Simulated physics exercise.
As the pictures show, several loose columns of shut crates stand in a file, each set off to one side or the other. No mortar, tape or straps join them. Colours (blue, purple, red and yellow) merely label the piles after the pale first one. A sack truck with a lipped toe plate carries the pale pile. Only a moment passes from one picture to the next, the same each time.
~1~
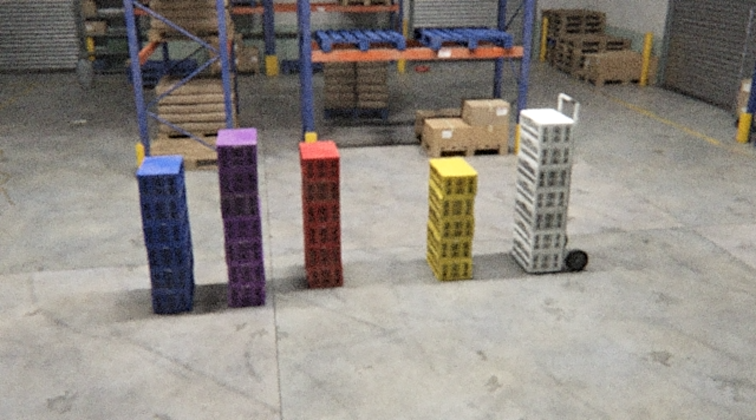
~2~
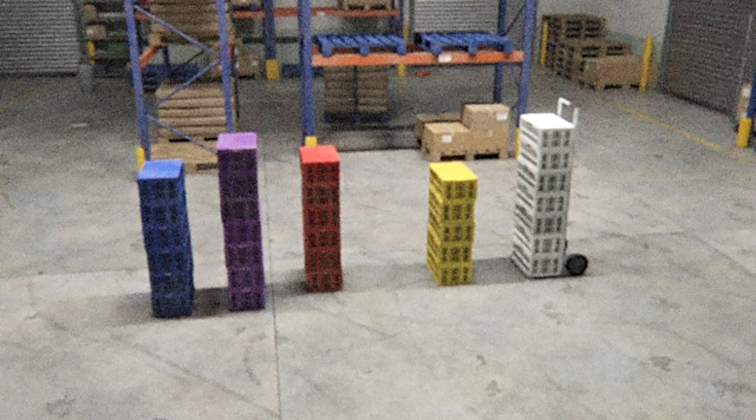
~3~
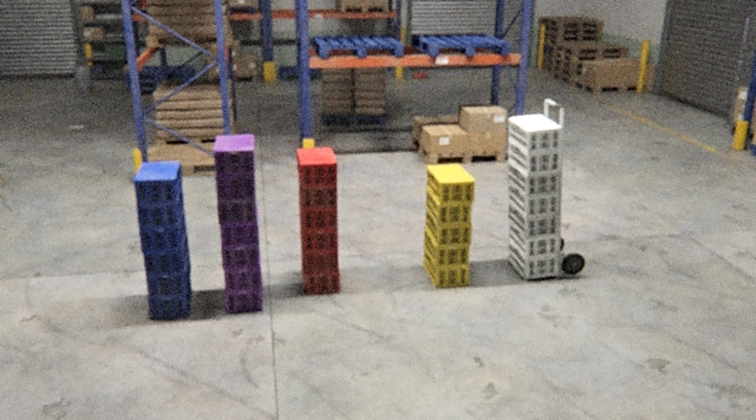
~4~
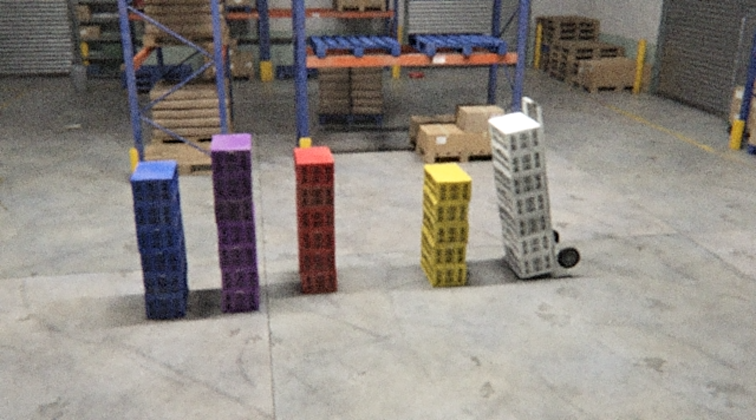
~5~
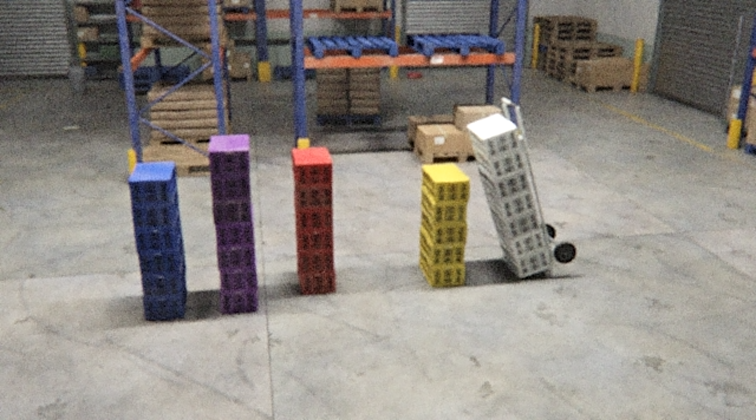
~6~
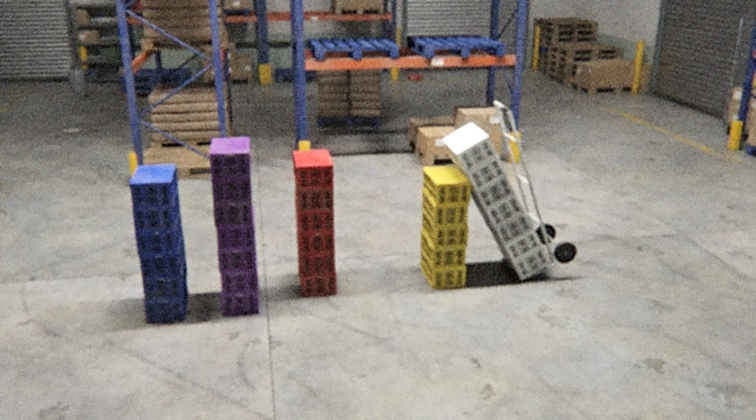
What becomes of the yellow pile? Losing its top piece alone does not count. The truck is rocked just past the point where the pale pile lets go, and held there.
In the end the yellow column comes down.
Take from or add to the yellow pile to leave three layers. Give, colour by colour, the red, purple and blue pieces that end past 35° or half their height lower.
Red 0, purple 0, blue 0.
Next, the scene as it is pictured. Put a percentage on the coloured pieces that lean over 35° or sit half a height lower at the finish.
Roughly 75 per cent.
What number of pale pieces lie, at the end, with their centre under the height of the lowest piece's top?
3 of them.
Soon after the last picture, 7 of the pale pile down; none of the 5 yellow crates down (0 of 24 in all colours); top yellow crate leaning a little.
A little later, 6 of the pale pile down; 5 of the 5 yellow crates down (5 of 24 in all colours); top yellow crate leaning well over, some two heights lower; top red crate leaning a little.
Later still, 6 of the pale pile down; 5 of the 5 yellow crates down (10 of 24 in all colours); top yellow crate leaning well over, some three heights lower; top red crate on its side.
After that, 6 of the pale pile down; 5 of the 5 yellow crates down (18 of 24 in all colours); top yellow crate leaning well over, some three heights lower; top purple crate on its side.
At rest, 6 of the pale pile down; 5 of the 5 yellow crates down (18 of 24 in all colours); top yellow crate leaning well over, some three heights lower; top red crate on its side. As the last picture would show them, middles, top yellow crate near (330, 251), top red crate near (270, 290).
